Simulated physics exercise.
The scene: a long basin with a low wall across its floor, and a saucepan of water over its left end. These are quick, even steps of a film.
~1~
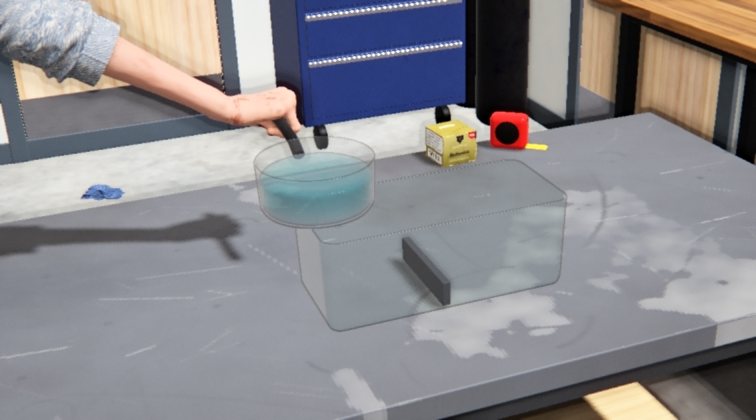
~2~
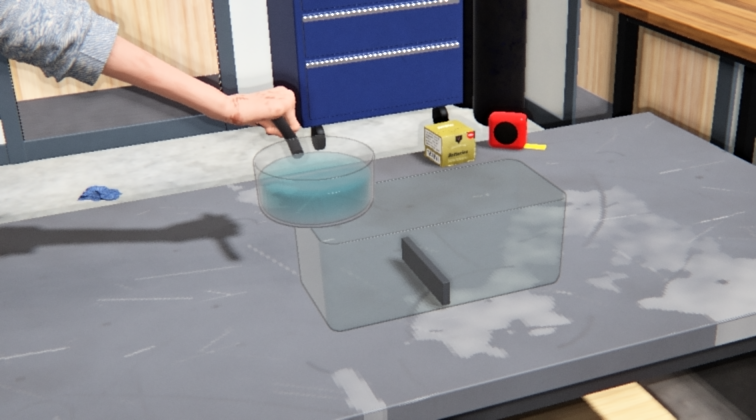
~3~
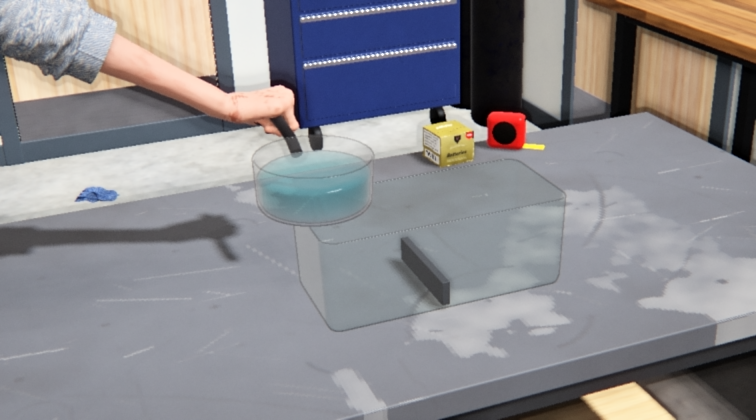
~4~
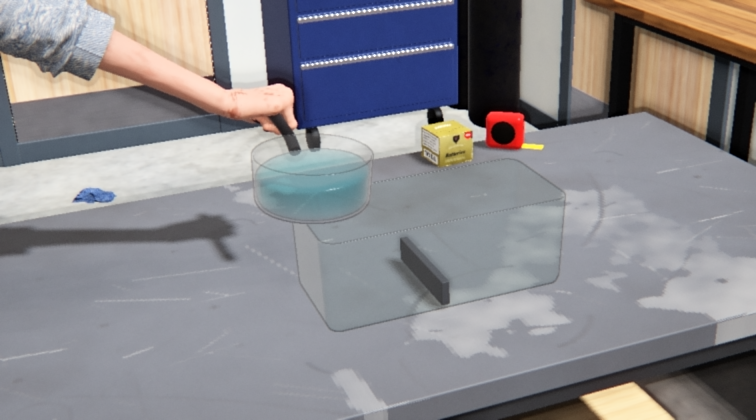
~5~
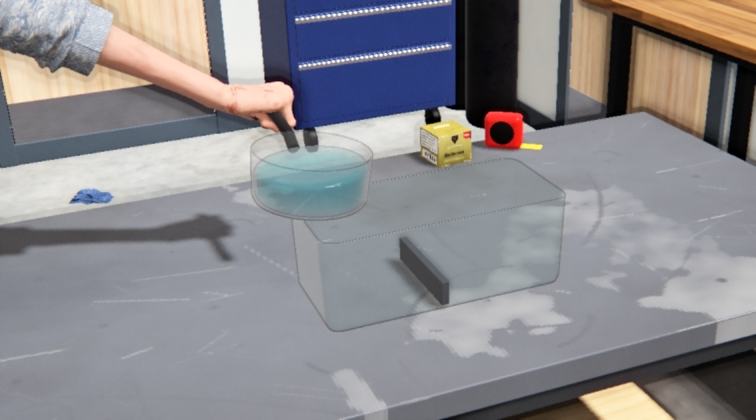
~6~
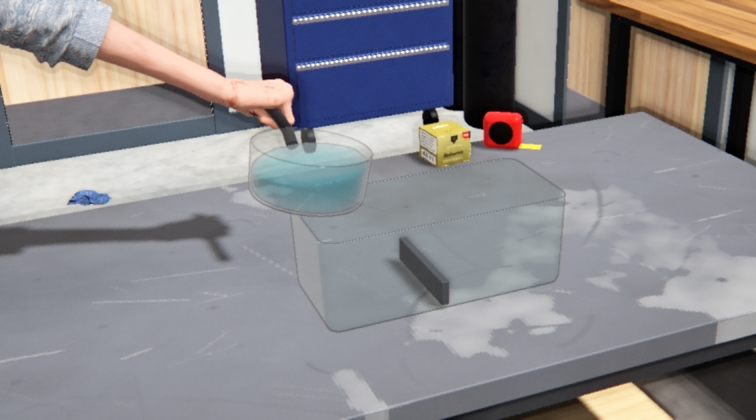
A hand slowly tilting a clear saucepan of blue water above the left end of a long transparent basin on a workbench.
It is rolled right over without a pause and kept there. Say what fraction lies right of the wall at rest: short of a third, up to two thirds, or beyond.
It comes to more than two thirds.
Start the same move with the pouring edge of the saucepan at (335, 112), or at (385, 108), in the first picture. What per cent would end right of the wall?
About 50 and 90 per cent.
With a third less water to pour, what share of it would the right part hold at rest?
Close to 85 per cent.
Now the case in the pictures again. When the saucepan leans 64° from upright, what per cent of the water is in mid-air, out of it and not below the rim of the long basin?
Close to 30 per cent.
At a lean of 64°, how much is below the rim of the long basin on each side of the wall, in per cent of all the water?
Left: 5 %. Right: 10 %.
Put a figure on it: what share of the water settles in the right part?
Roughly 85 in a hundred.
A moment on, the saucepan is tipped part way and 53 per cent is still to pour, 7 is left of the wall and 8 right of it.
Next, the saucepan is tipped right over and 6 per cent is still to pour, 12 is left of the wall and 74 right of it.
Then the saucepan is tipped right over and 0 per cent is still to pour, 12 is left of the wall and 87 right of it.
Later the saucepan is tipped right over and 0 per cent is still to pour, 14 is left of the wall and 86 right of it.
At rest 14 per cent lies left of the wall, 86 right of it and 0 outside.
